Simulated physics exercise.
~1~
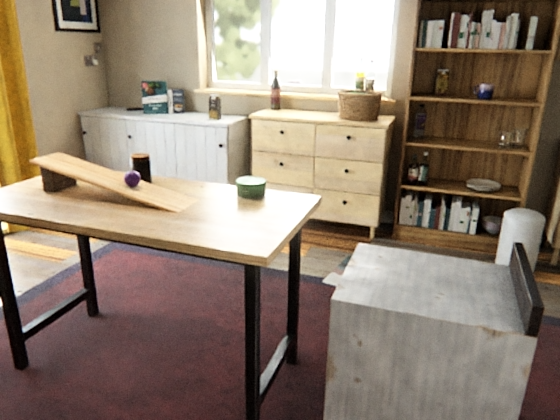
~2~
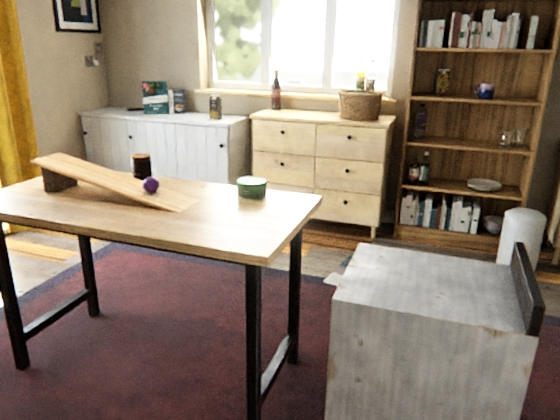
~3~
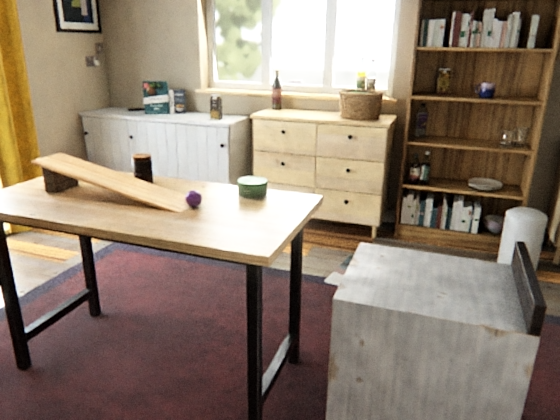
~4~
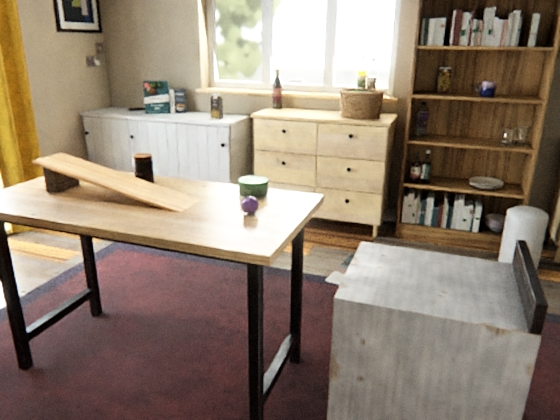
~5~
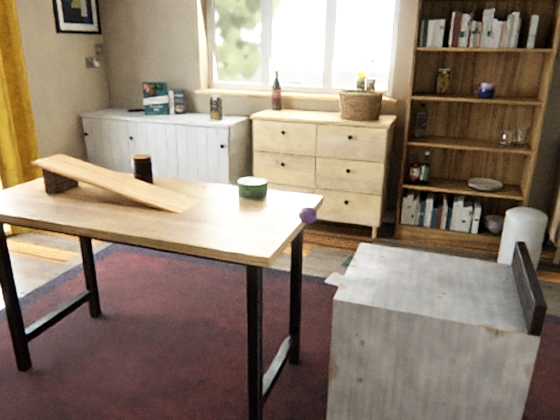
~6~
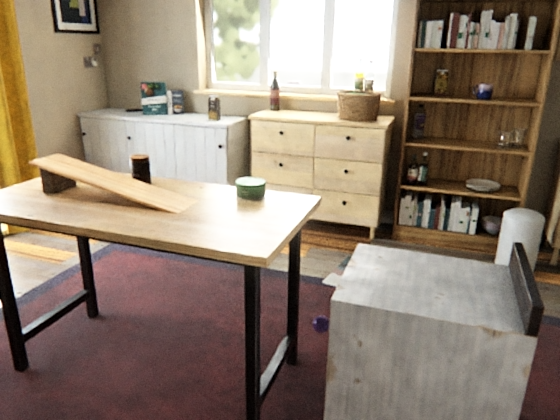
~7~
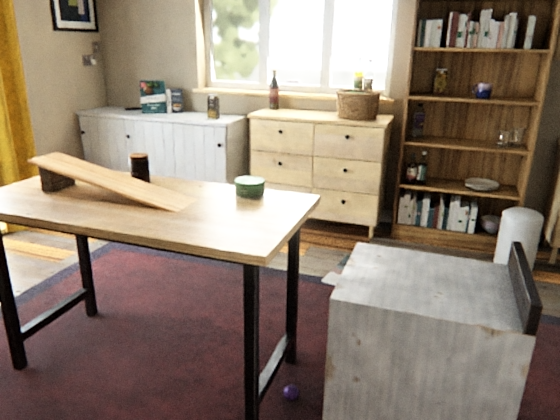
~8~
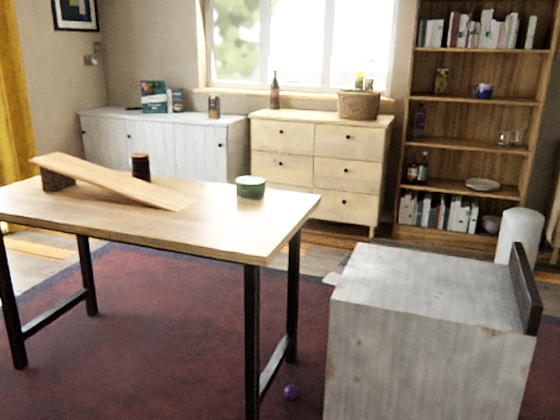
At first, a small purple ball-like onion sits on a sloping wooden ramp on a table, near a black jar, with a green tub farther right and a pale, lower block standing beyond a gap. The onion rolls down the ramp to the right and onto the tabletop. It keeps rolling in front of the green tub and reaches the table's right edge. There it goes over and drops into the gap between the table and the block. It ends on the dark red rug near the table leg, while the jar and tub stay in place.
